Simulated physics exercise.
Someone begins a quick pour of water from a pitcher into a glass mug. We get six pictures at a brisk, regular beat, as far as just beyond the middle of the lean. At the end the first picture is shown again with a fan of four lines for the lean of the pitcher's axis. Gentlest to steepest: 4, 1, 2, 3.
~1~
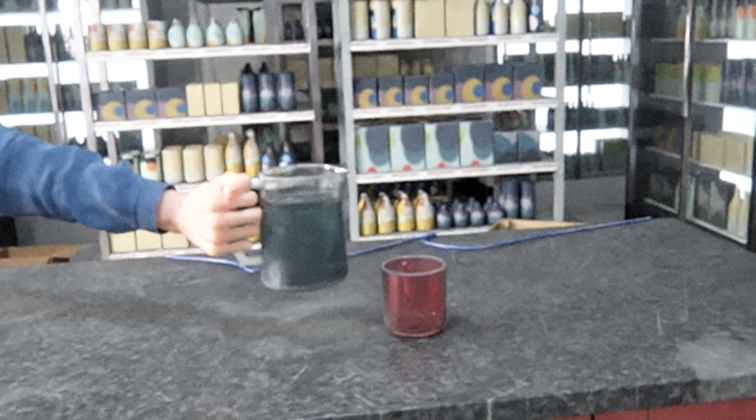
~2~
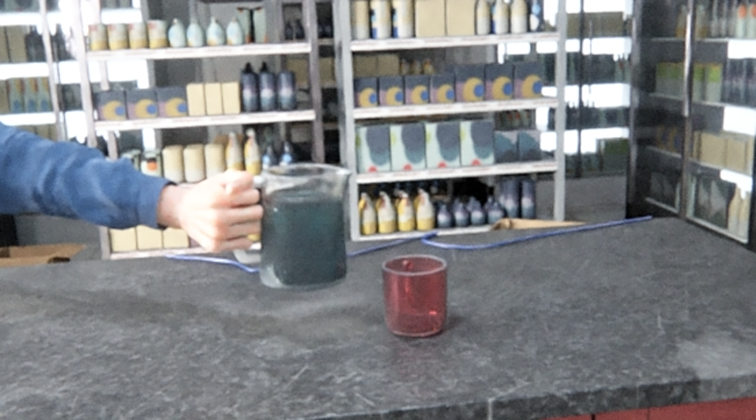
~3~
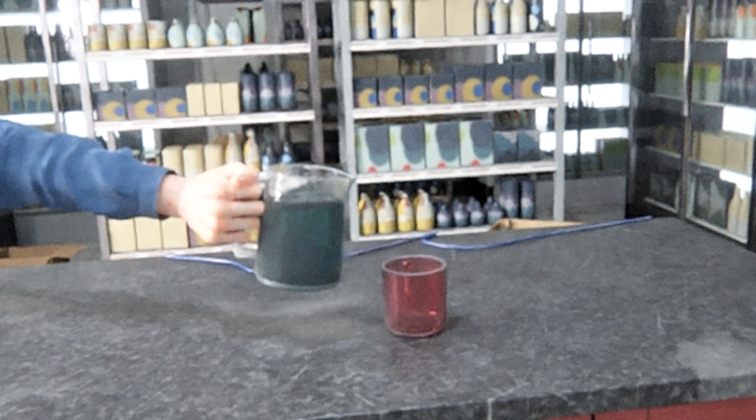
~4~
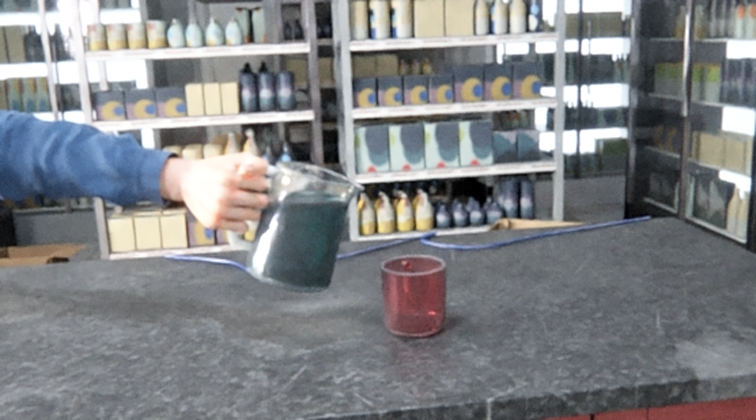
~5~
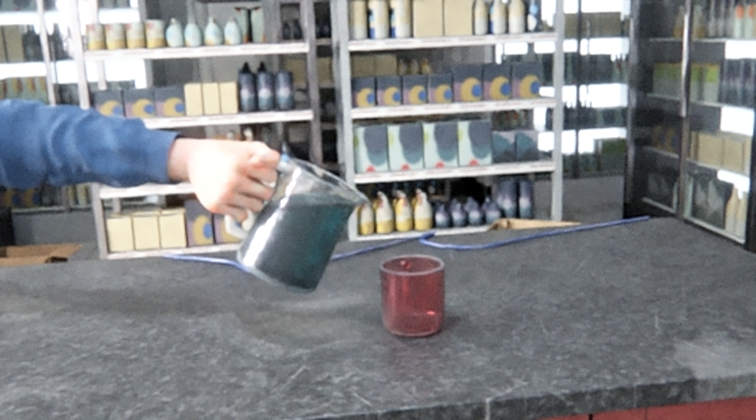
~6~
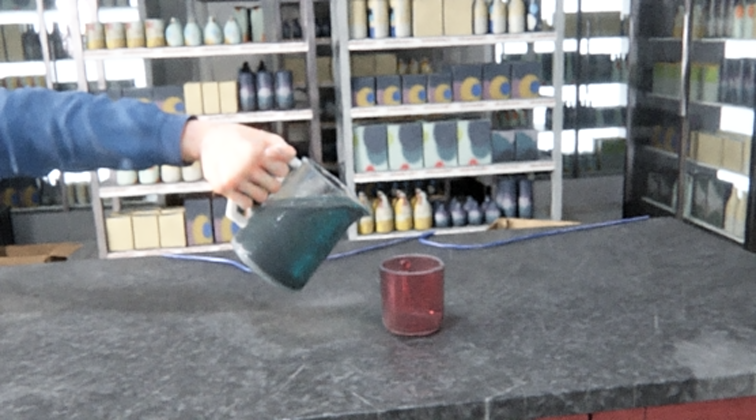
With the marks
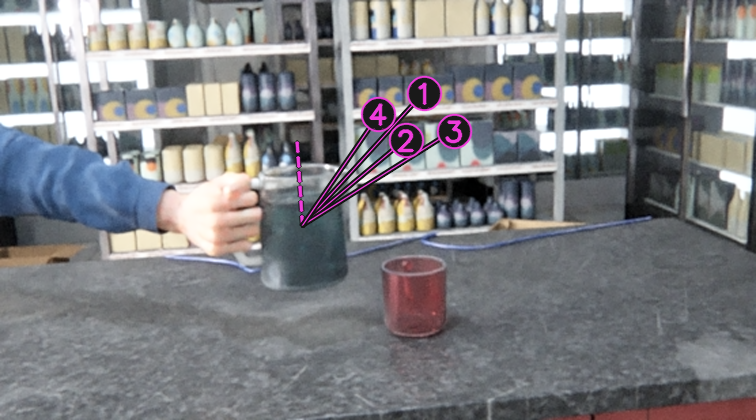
At a dark stone-look counter before shelves of bottles and boxes, a hand in a blue sleeve holds a glass pitcher of dark teal liquid left of a red glass mug, then tilts it progressively rightward, its lip lowering.
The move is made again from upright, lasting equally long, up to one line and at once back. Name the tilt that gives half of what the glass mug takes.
Best: 3.
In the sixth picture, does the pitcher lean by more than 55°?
No.
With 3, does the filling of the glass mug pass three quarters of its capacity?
No.
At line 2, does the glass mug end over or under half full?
Under.
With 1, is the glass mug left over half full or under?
Under half.
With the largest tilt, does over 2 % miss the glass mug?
No, it does not.
On the marked copy, 1 at (412, 105); 2 at (392, 150); 3 at (439, 139); 4 at (369, 128).
With 1, the glass mug ends with about 13 % of what it can hold.
With 2, the glass mug ends with about 27 % of what it can hold.
With 3, the glass mug ends with about 48 % of what it can hold.
With 4, the glass mug ends with about 5 % of what it can hold.
